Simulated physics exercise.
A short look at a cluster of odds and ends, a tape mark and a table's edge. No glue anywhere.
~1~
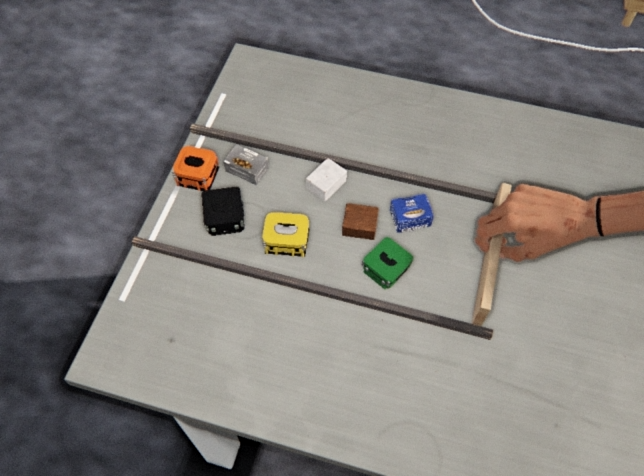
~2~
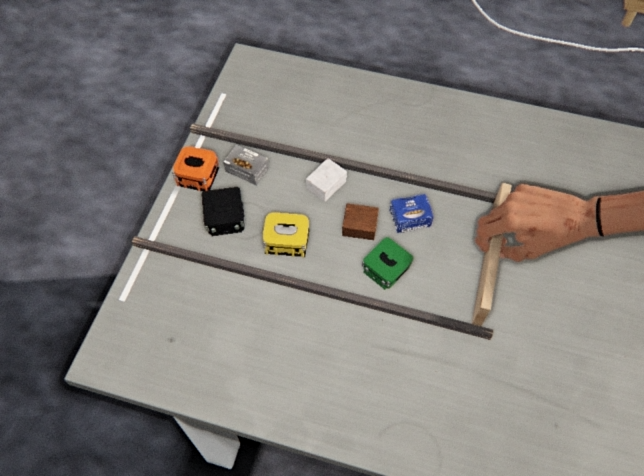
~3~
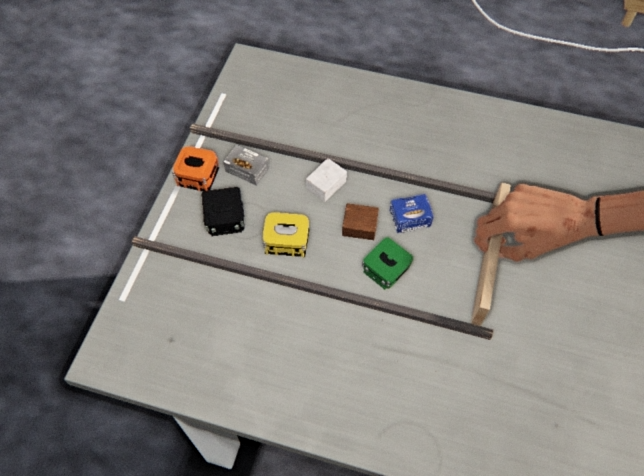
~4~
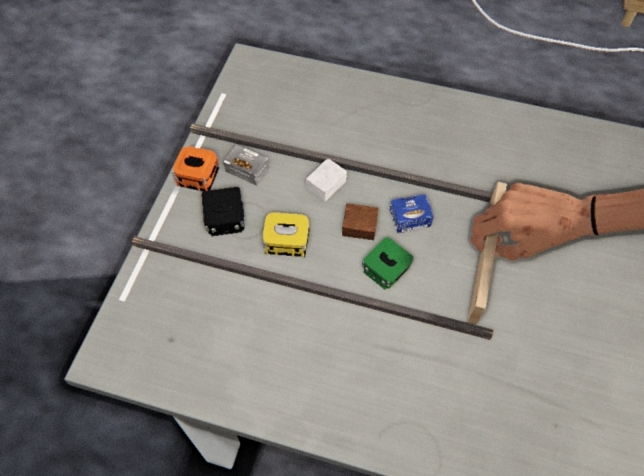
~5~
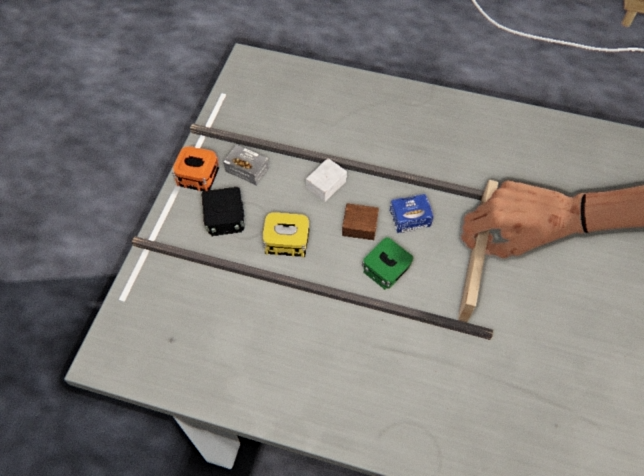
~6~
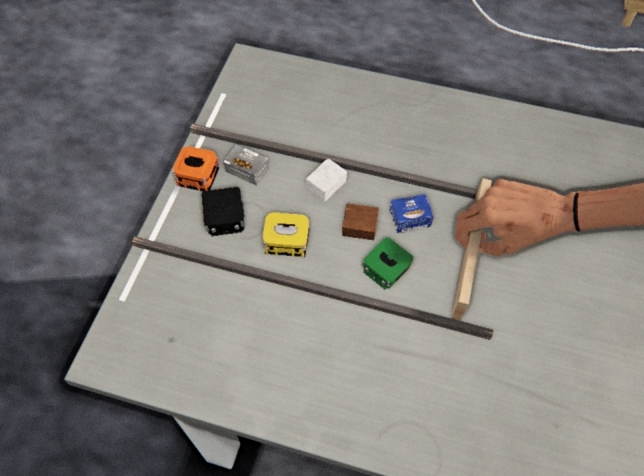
At first, a hand holds a wooden board upright at the right end of two rails on a grey table, with small coloured cases and blocks lying still between them. The hand then slides the board slightly left along the rails, leaving a gap before the untouched blue and green cases.
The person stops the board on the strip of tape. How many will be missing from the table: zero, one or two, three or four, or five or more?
The number that fall off is five or more.
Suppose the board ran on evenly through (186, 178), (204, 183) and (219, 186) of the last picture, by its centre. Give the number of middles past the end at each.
Past the end: 5, 5 and 3.
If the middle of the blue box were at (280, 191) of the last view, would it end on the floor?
Then it tumbles off.
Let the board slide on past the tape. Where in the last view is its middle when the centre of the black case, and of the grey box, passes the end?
At (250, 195) for the black case; at (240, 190) for the grey box.
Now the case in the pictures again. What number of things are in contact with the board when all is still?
In contact: 3.
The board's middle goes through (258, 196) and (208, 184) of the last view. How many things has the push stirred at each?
The counts are 8 and 8.
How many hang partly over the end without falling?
Overhanging: 3.
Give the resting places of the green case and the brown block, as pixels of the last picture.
About (145, 210), and the other about (167, 170).
Soon after, none off yet; orange case at rest near (196, 169); black case at rest near (224, 212); grey box at rest near (246, 165).
By the end, the number that fall off is five or more; fallen, white block, yellow case, grey box, black case and orange case.
